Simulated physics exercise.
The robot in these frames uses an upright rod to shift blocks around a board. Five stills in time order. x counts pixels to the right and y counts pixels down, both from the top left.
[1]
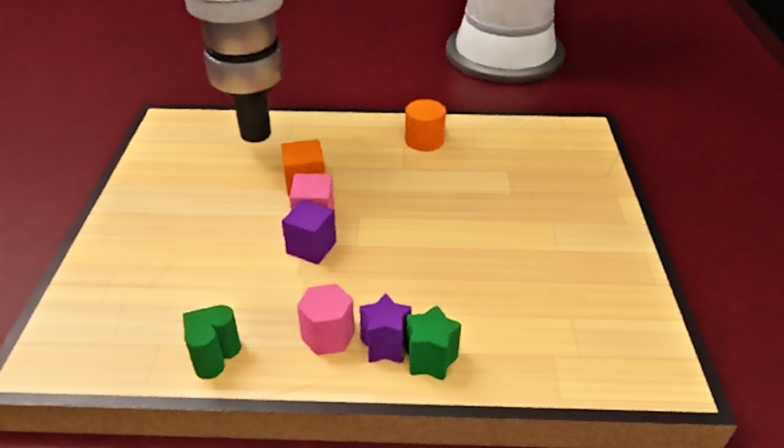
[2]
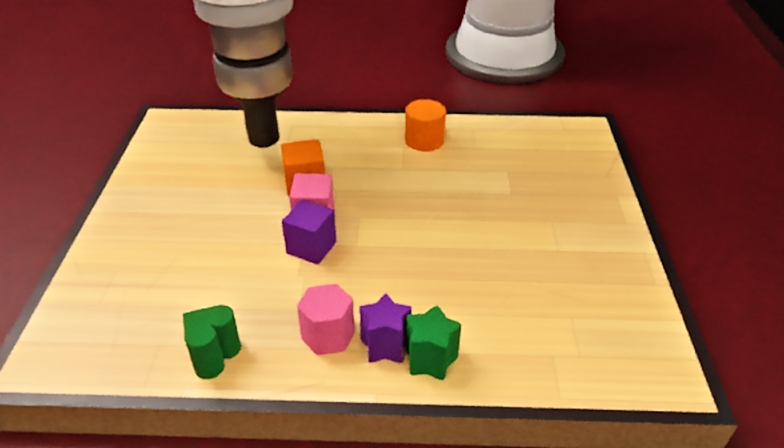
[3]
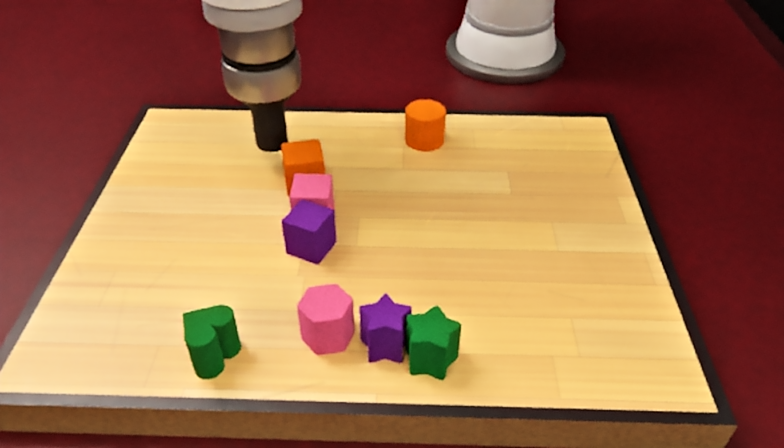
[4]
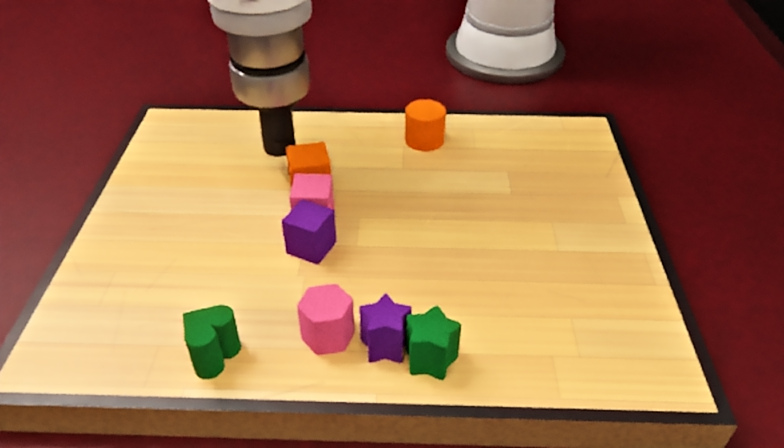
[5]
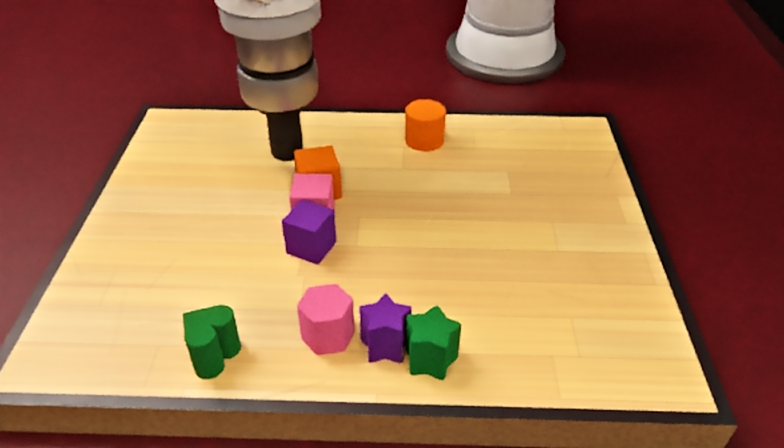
A light wooden board with dark edges sits on a deep red surface, seen from above at an angle by a still camera. Orange, pink and purple blocks line up left of centre below a robot's dark rod, with an orange cylinder behind and a green heart, pink hexagon, purple star and green star in front. The rod slides slightly right and forward, then nudges the orange block a little rightward.
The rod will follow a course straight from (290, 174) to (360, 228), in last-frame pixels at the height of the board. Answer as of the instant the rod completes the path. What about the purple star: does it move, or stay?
Put simply, it stays right there.
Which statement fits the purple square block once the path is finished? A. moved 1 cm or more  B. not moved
I'll go with A - moved 1 cm or more.
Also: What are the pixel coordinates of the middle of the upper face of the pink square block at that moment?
It will likely be found at (327, 211).
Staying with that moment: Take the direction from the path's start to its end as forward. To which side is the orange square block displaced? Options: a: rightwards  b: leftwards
Answer: B.
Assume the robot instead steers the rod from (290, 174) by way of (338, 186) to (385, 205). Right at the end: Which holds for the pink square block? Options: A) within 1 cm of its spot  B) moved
B - moved.
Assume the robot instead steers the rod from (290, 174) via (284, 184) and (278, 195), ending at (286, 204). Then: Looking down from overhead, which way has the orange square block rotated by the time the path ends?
It rotates counterclockwise.
The first path, step by step. One third of the way, rod (311, 171); purple square block (308, 219); pink square block (316, 192), turned 20° clockwise; orange square block (346, 169), turned 30° anticlockwise.
Two thirds of the way, rod (334, 188); purple square block (306, 226); pink square block (321, 200), turned 30° clockwise; orange square block (372, 176), turned 75° anticlockwise.
At the end, rod (360, 207); purple square block (303, 235), turned 20° clockwise; pink square block (327, 211), turned 45° clockwise; orange square block (392, 182), turned 115° anticlockwise; purple star in place.
